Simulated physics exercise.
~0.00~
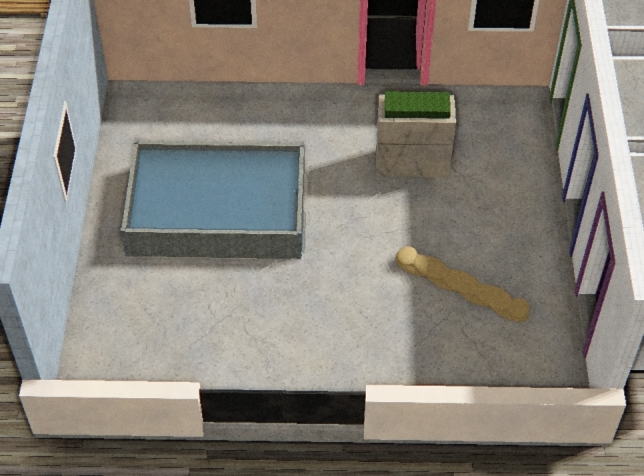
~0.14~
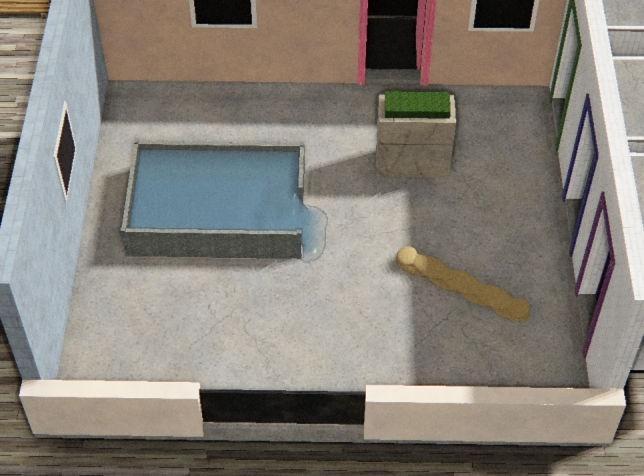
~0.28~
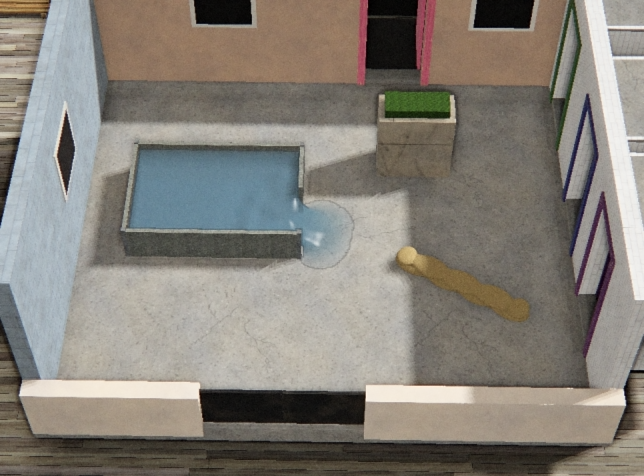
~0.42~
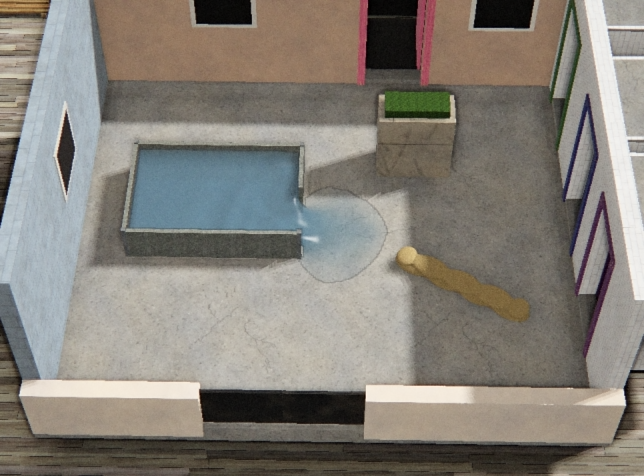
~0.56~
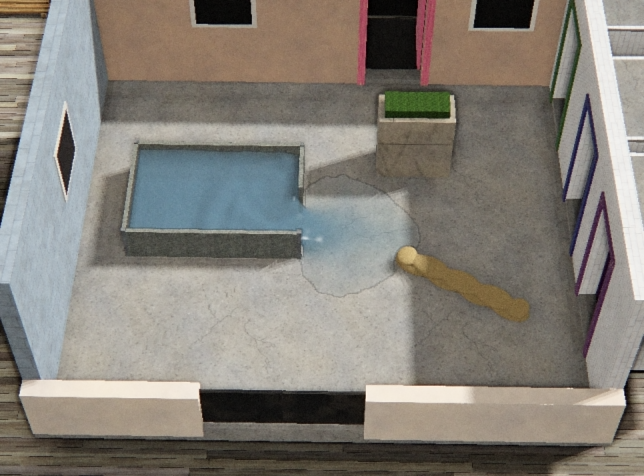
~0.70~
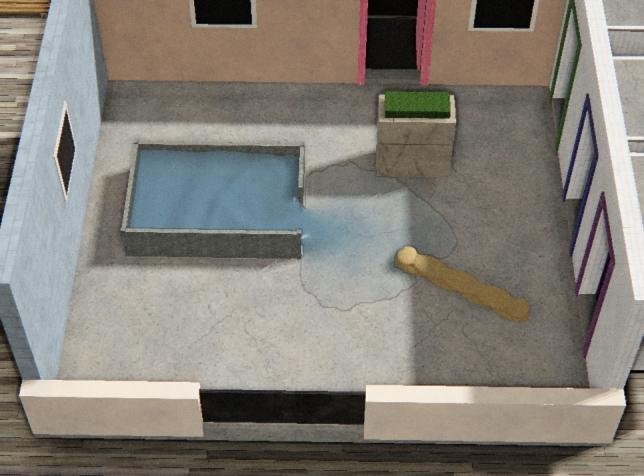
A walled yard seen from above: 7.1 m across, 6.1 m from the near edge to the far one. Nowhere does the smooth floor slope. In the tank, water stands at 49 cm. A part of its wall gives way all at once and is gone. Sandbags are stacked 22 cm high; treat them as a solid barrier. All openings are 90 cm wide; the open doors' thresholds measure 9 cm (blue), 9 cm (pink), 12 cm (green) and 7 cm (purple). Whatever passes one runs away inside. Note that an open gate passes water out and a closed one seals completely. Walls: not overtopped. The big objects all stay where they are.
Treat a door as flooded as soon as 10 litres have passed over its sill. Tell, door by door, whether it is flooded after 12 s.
Result: The blue door breaks the limit, the pink door remains within the limit, the green door remains within the limit, the purple door breaks the limit.
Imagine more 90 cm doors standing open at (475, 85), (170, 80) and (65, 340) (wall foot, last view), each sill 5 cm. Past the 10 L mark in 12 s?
Per doorway, in order: Sufficient / insufficient / insufficient.
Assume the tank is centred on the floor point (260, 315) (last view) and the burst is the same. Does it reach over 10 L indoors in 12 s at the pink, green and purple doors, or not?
So the pink door keeps within it, the green door keeps within it and the purple door tops the limit.
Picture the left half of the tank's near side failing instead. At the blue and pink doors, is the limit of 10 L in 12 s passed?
Log - blue: Threshold not reached, pink: Threshold not reached.
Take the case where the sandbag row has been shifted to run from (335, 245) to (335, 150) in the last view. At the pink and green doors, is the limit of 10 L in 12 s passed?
Doors: Pink stays under / green stays under.
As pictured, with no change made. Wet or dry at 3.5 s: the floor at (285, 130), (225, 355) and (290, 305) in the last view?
Untouched, untouched, untouched.
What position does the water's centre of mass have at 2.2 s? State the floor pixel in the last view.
Centre: Roughly (292, 223) px.
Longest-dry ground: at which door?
Last: Pink.
After 1.4 s water covers 20 % of the floor and is deepest (29 cm) near (305, 239); blue door not reached, pink door not reached, green door not reached, purple door not reached.
After 2.2 s water covers 30 % of the floor and is deepest (26 cm) near (305, 239); blue door 11 cm at the sill, 4 L in, pink door not reached, green door not reached, purple door not reached.
After 3.5 s water covers 40 % of the floor and is deepest (20 cm) near (560, 196); blue door 14 cm at the sill, 28 L in, pink door not reached, green door 7 cm at the sill, 0 L in, purple door 4 cm at the sill, 0 L in.
After 7.0 s water covers 60 % of the floor and is deepest (12 cm) near (559, 186); blue door 10 cm at the sill, 41 L in, pink door 3 cm at the sill, 0 L in, green door 7 cm at the sill, 0 L in, purple door 10 cm at the sill, 30 L in.
After 12.0 s water covers 95 % of the floor and is deepest (8 cm) near (546, 177); blue door 6 cm at the sill, 43 L in, pink door 3 cm at the sill, 0 L in, green door 7 cm at the sill, 0 L in, purple door 5 cm at the sill, 37 L in.
